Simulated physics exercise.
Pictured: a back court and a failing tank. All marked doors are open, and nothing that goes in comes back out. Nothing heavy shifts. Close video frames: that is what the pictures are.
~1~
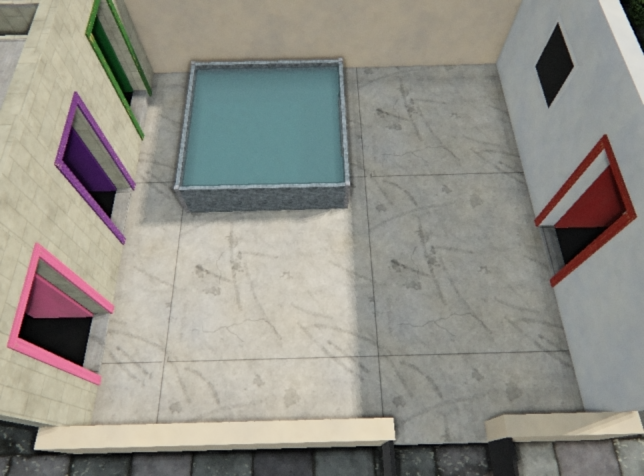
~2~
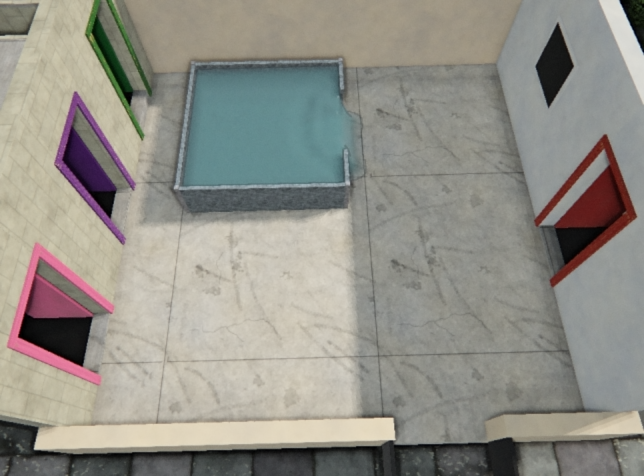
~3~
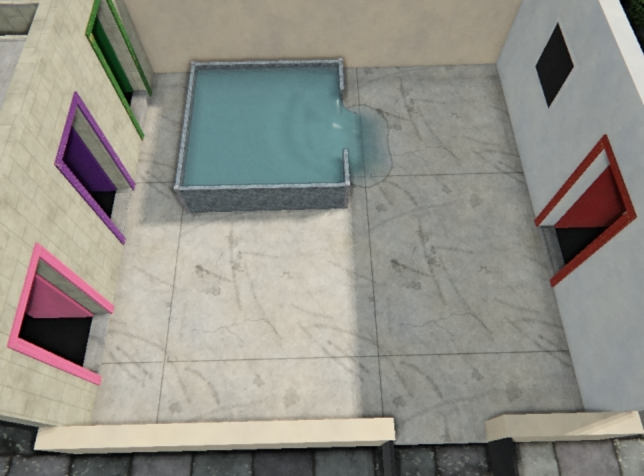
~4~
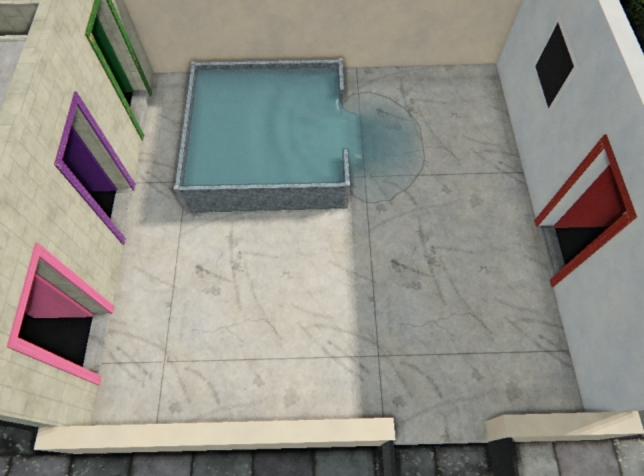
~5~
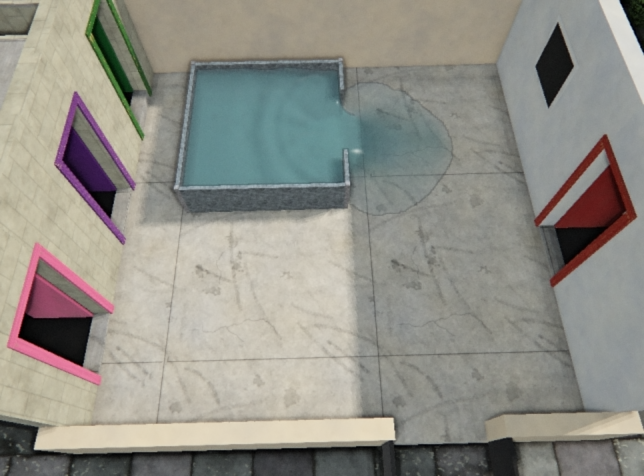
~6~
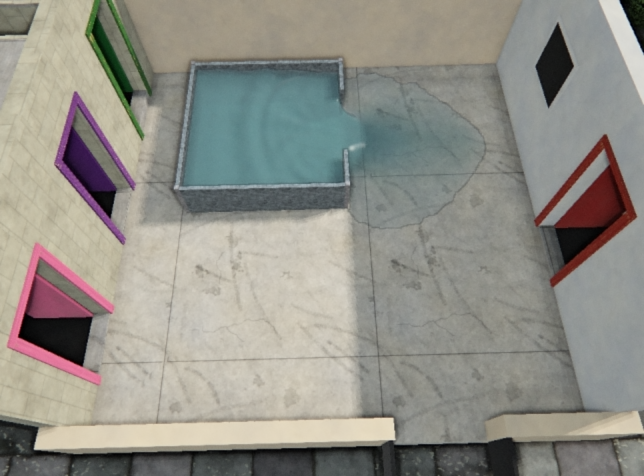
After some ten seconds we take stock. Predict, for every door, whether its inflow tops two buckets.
In order: The green door is going to allow two buckets or less; the pink door is going to allow over two buckets; the red door is going to allow over two buckets; the purple door is going to allow two buckets or less.
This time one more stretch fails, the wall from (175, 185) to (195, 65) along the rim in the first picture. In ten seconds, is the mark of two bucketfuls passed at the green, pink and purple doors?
In that case the green door overshoots, while the pink door overshoots and the purple door overshoots.
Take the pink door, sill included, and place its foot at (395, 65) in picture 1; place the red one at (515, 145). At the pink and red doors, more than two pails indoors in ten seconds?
In short: Pink door takes more; red door passes that mark.
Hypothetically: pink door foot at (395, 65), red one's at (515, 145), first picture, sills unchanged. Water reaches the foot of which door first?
First: The red-painted one.
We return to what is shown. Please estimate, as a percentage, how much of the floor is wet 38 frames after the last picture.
It comes out near 65 percent.
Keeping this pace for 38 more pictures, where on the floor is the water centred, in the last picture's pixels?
My guess is about (364, 176).
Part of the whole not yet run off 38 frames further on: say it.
Around 96 parts in a hundred.
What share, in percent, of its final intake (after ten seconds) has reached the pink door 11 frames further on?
Close to 0 %.
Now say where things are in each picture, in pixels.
The first frame shows still water in the open tank at (265, 123).
In the second frame, the front is at (353, 176), out from the gap at (341, 136).
In the third frame, water pours out at (341, 138) and has run to (381, 175).
In the fourth frame, the front is at (419, 162), out from the gap at (341, 138).
In the fifth frame, water pours out at (341, 138) and has run to (448, 147).
In the sixth frame, the front is at (480, 149), out from the gap at (341, 137).
A moment on, water covers 25 % of the floor; the green door not reached, the pink door not reached, the red door not reached, the purple door not reached.
Next, water covers 30 % of the floor; the green door not reached, the pink door not reached, the red door under two buckets in, the purple door not reached.
Then, water covers 40 % of the floor; the green door not reached, the pink door not reached, the red door over two buckets in, the purple door not reached.
Later, water covers 65 % of the floor; the green door wet at the sill, nothing in, the pink door not reached, the red door over two buckets in, the purple door not reached.
In the end, water covers 90 % of the floor; the green door wet at the sill, nothing in, the pink door over two buckets in, the red door far over two buckets in, the purple door wet at the sill, nothing in.
